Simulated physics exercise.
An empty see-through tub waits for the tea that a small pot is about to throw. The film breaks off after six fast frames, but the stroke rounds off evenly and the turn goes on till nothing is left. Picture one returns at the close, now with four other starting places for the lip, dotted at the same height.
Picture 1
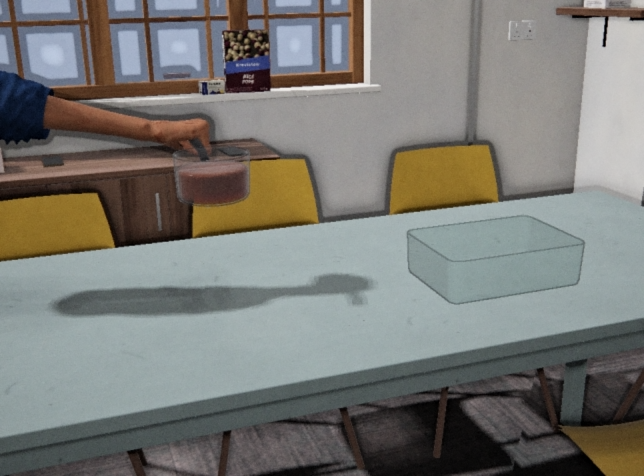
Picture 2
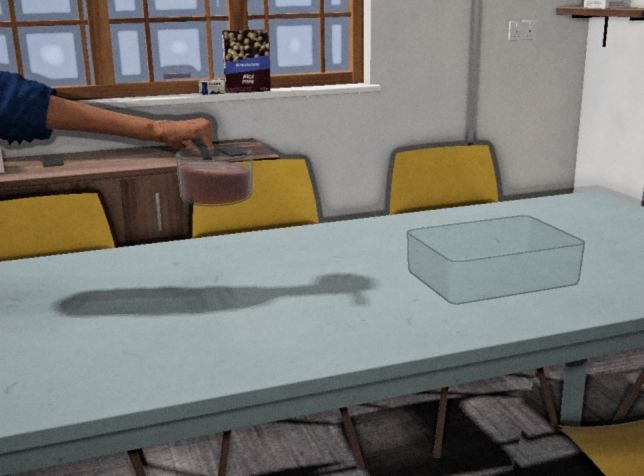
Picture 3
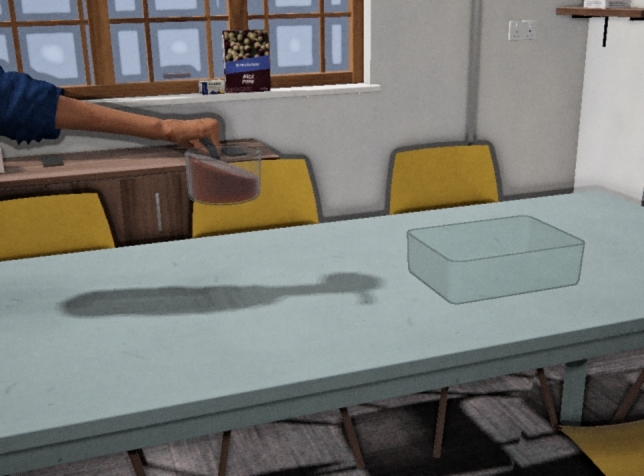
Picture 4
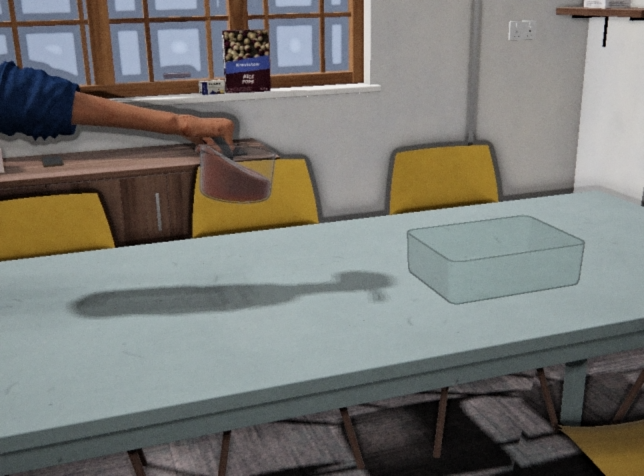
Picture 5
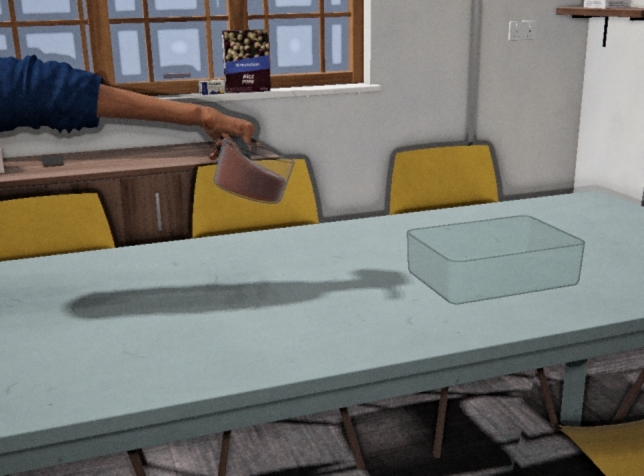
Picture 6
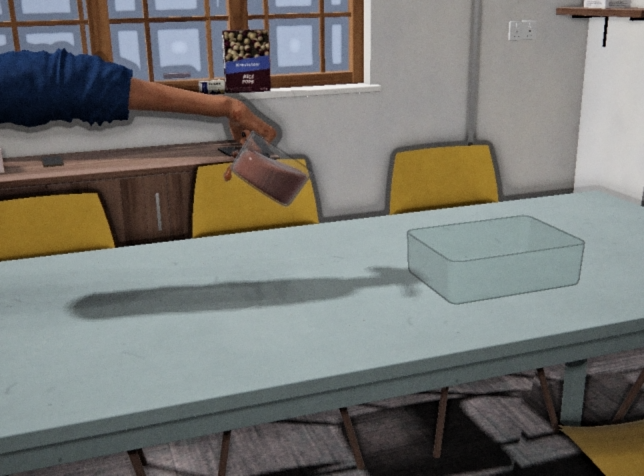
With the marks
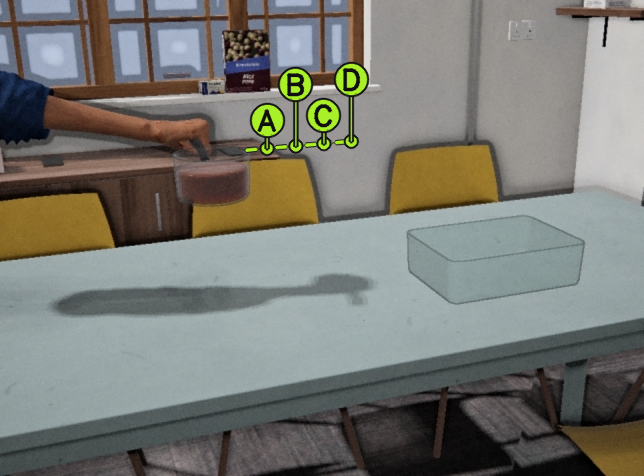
Above a pale table with an empty clear tub, a hand moves a small pot rightward, tilting it.
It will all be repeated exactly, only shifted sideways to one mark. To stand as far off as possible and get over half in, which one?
The limit is A.
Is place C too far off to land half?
No, not at all.
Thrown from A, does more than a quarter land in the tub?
Yes, it does.
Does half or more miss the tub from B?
No, not at all.
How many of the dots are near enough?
All of the four.
In lime, A at (267, 148); B at (295, 146); C at (323, 143); D at (351, 141).
With A, about 72 % lands in the tub, 11 % falls short and 17 % goes beside or beyond.
With B, about 76 % lands in the tub, 5 % falls short and 18 % goes beside or beyond.
With C, about 61 % lands in the tub, 4 % falls short and 35 % goes beside or beyond.
With D, about 61 % lands in the tub, 6 % falls short and 32 % goes beside or beyond.
